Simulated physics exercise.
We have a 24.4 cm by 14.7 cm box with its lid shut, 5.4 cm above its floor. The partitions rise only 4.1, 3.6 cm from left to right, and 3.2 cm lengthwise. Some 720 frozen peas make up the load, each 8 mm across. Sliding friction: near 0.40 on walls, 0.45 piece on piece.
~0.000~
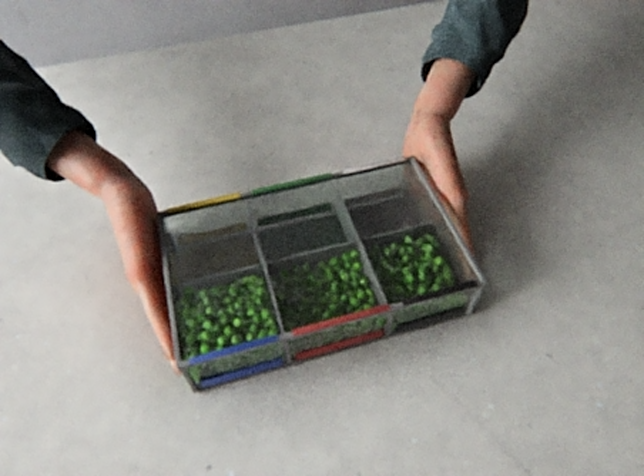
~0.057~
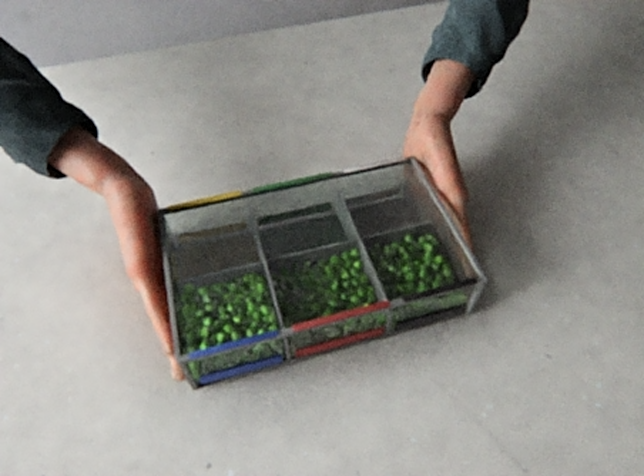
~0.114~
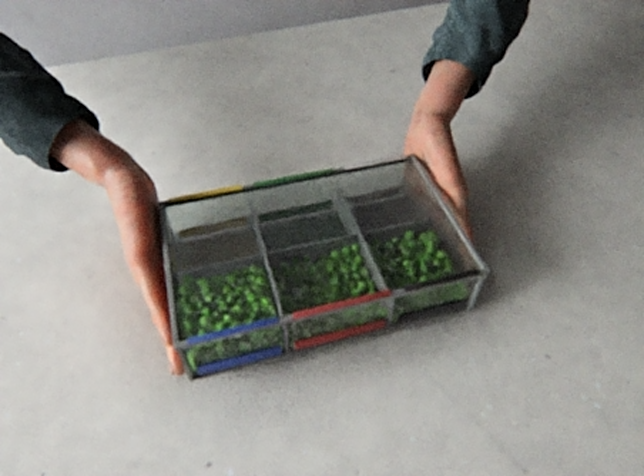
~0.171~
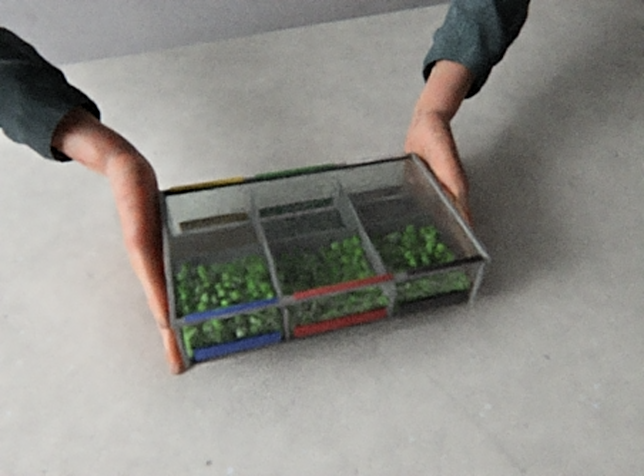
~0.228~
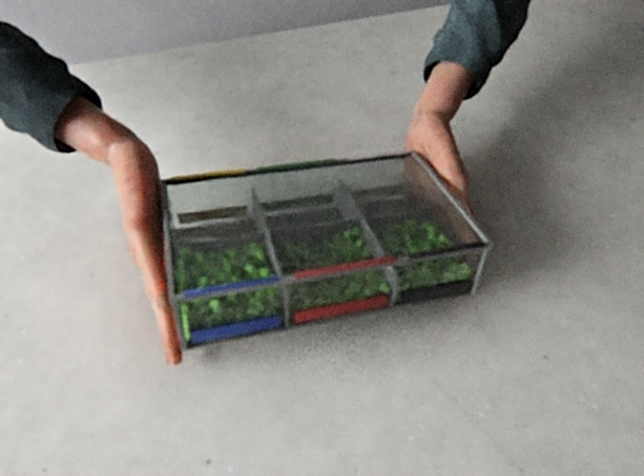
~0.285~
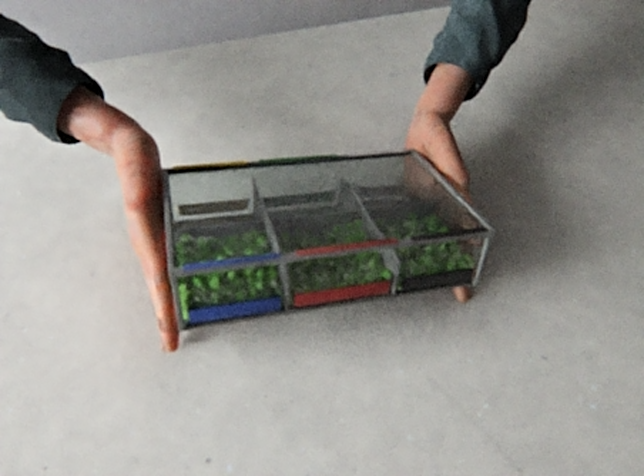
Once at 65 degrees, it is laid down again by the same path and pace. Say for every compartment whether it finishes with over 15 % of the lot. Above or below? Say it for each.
Red: Above, blue: Above, green: Below, yellow: Below, white: Below, black: Above.
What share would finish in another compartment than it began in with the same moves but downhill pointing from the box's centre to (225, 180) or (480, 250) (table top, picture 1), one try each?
That would be close to 25 per cent and then close to 10 per cent.
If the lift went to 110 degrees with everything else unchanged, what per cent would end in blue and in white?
Result - blue at 10 percent, white at 35 percent.
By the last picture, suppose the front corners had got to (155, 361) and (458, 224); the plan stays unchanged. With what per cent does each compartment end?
Result - red: 30 %; blue: 40 %; green: 0 %; yellow: 0 %; white: 0 %; black: 25 %.
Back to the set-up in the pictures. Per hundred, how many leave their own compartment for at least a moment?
About 20 %.
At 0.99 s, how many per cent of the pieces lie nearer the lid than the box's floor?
About 30 per cent.
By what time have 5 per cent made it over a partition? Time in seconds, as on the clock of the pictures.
Around 0.95 seconds.
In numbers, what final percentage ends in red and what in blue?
The red compartment ends with 25 per cent, the blue one with 30 per cent.
After 0.99 s, tilt 63 degrees; red 30 %, blue 35 %, yellow 5 %, white 5 %, black 30 %.
After 1.45 s, tilt 27 degrees; red 25 %, blue 30 %, green 5 %, yellow 5 %, white 10 %, black 25 %.
After 1.99 s, tilt 0 degrees; red 25 %, blue 30 %, green 5 %, yellow 10 %, white 10 %, black 25 %.
In the end, at 2.8 s, red 25 %, blue 30 %, green 5 %, yellow 10 %, white 10 %, black 25 %.
